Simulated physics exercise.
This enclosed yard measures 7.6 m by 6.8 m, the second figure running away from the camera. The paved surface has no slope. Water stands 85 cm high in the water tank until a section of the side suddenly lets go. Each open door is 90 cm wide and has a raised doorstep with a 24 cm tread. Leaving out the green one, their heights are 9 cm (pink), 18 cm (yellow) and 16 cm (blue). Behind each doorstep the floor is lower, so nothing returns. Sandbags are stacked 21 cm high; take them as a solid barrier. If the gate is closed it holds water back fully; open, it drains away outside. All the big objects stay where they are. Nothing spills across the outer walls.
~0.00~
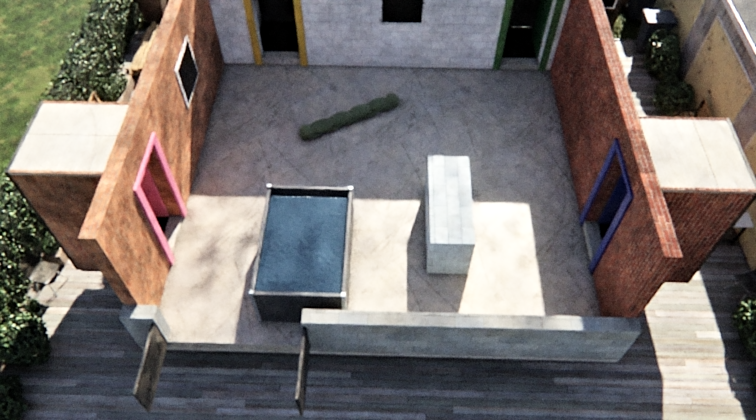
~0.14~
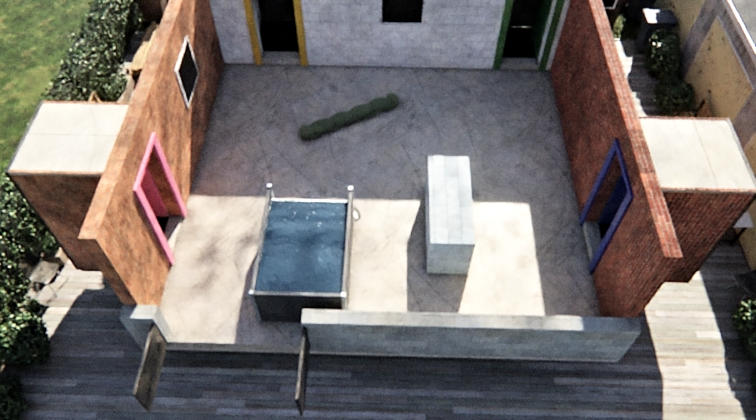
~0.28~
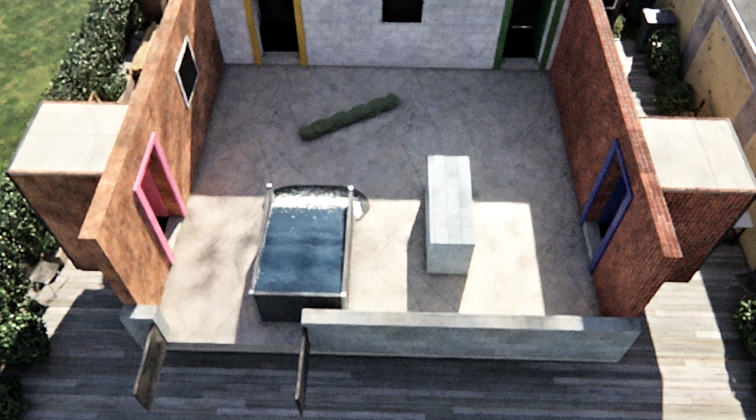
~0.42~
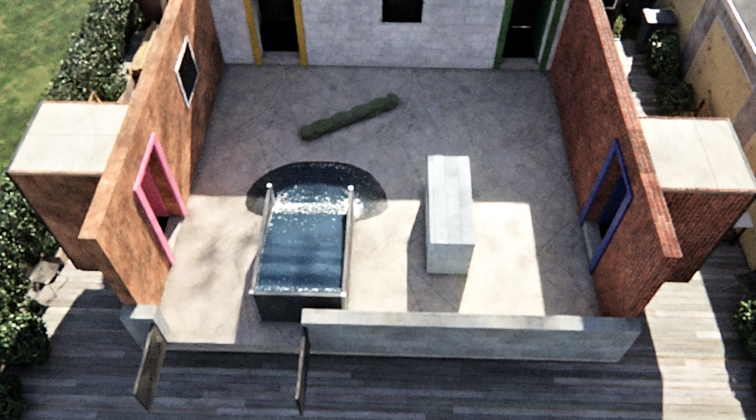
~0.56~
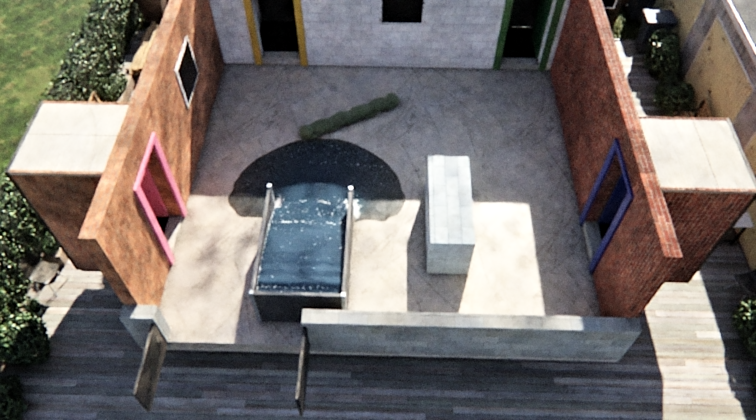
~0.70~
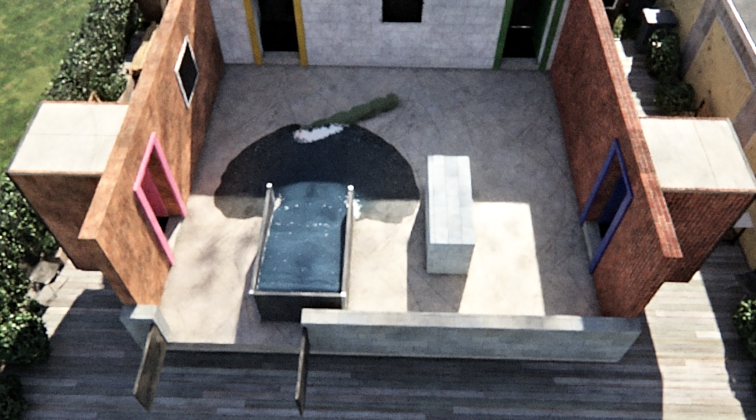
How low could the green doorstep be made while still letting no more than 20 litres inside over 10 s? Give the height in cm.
Some 16 cm above the ground.
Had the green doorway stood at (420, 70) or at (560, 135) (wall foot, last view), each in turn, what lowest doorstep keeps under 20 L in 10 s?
About 8.5 and 10.5 cm.
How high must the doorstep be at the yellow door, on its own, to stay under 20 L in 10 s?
Roughly 17 cm at yellow.
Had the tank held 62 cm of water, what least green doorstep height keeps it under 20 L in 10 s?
Then roughly 9.5 cm.
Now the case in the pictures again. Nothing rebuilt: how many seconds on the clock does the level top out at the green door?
Near 4.0 s.
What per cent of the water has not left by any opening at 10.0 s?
Roughly 98 in a hundred.
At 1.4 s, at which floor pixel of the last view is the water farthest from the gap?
Around (255, 67).
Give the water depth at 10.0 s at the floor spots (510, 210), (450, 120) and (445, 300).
In that order: 6, 5 and 5 cm.
After 1.4 s water covers 35 % of the floor, deepest (41 cm) near (325, 137); it has not reached the green door.
After 3.0 s water covers 50 % of the floor, deepest (39 cm) near (542, 73); 15 cm at the green door, 0 litres in over its 14 cm doorstep.
After 10.0 s water covers 95 % of the floor, deepest (15 cm) near (540, 338); 8 cm at the green door, 31 litres in over its 14 cm doorstep.
At the green door as built, the water arrived by 2.3 s and peaked near 20 cm at 4.2 s.
With a doorstep of 13.5 cm, 35 litres would have come in within the 10 s; with 18.5 cm, 11 litres. So under 20 litres takes about 16 cm.
